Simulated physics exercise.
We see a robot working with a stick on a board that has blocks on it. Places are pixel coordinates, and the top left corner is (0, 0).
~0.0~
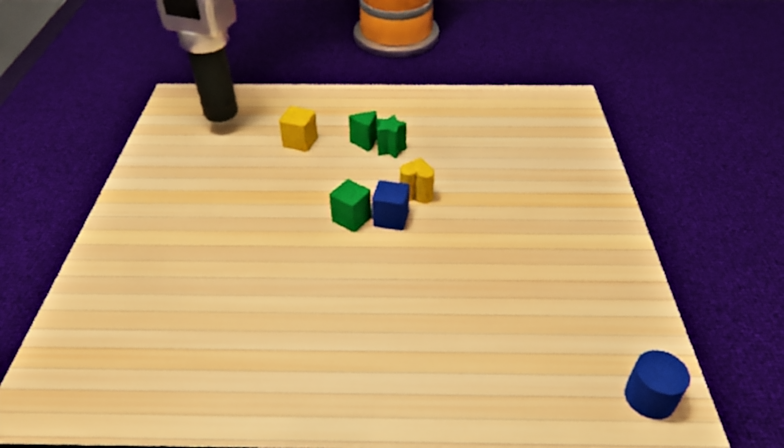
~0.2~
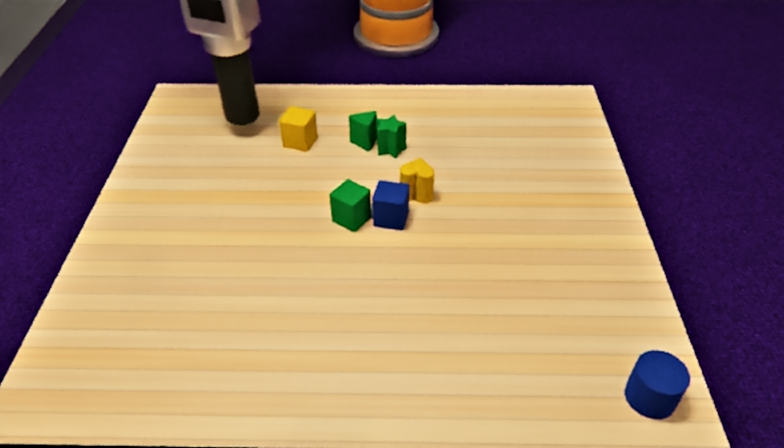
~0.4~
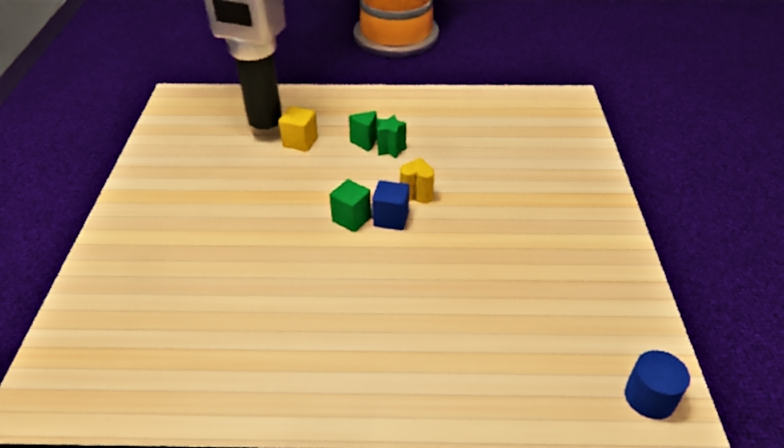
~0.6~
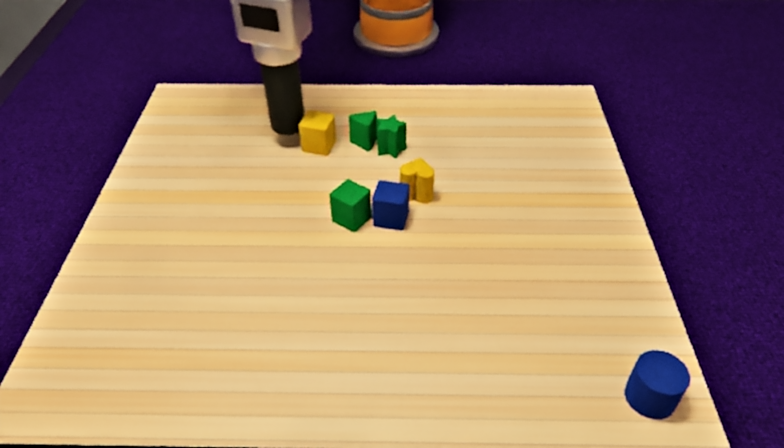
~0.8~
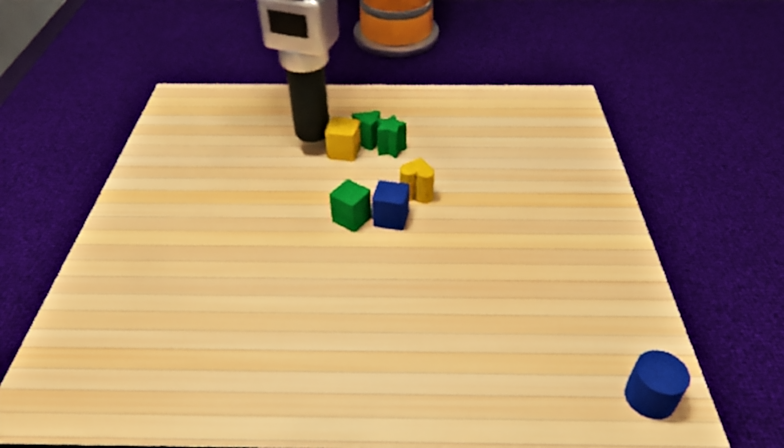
A robot's black stick moved right across the top of the wooden board, reached the yellow block and pushed it right, up beside the green blocks, while the other blocks stayed still.
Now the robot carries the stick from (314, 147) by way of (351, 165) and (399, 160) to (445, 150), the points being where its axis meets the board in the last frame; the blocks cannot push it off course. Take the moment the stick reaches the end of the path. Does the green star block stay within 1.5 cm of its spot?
No, that is not how it ends up.
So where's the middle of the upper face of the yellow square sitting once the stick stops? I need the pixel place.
It sits at (457, 143).
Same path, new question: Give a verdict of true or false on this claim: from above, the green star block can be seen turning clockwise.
Verdict: False.
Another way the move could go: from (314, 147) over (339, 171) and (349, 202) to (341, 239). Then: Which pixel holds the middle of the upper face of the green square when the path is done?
Near (356, 234).
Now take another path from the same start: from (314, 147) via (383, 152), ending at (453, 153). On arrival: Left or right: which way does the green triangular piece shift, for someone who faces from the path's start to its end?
The green triangular piece is shifted sideways to the left, facing along the path from start to end.
What follows on the original path. One third of the way, stick at (350, 150); yellow square at (384, 139), turned 20° anticlockwise; green triangular piece at (370, 116), turned 10° anticlockwise; green star block at (402, 123), turned 40° anticlockwise.
Two thirds of the way, stick at (399, 146); yellow square at (431, 141), turned 20° clockwise; green triangular piece at (370, 116), turned 10° anticlockwise; green star block at (420, 121), turned 115° anticlockwise.
At the end, stick at (446, 136); yellow square at (457, 143), turned 55° clockwise; green triangular piece at (370, 116), turned 10° anticlockwise; green star block at (450, 108), turned 145° anticlockwise; yellow heart not moved.
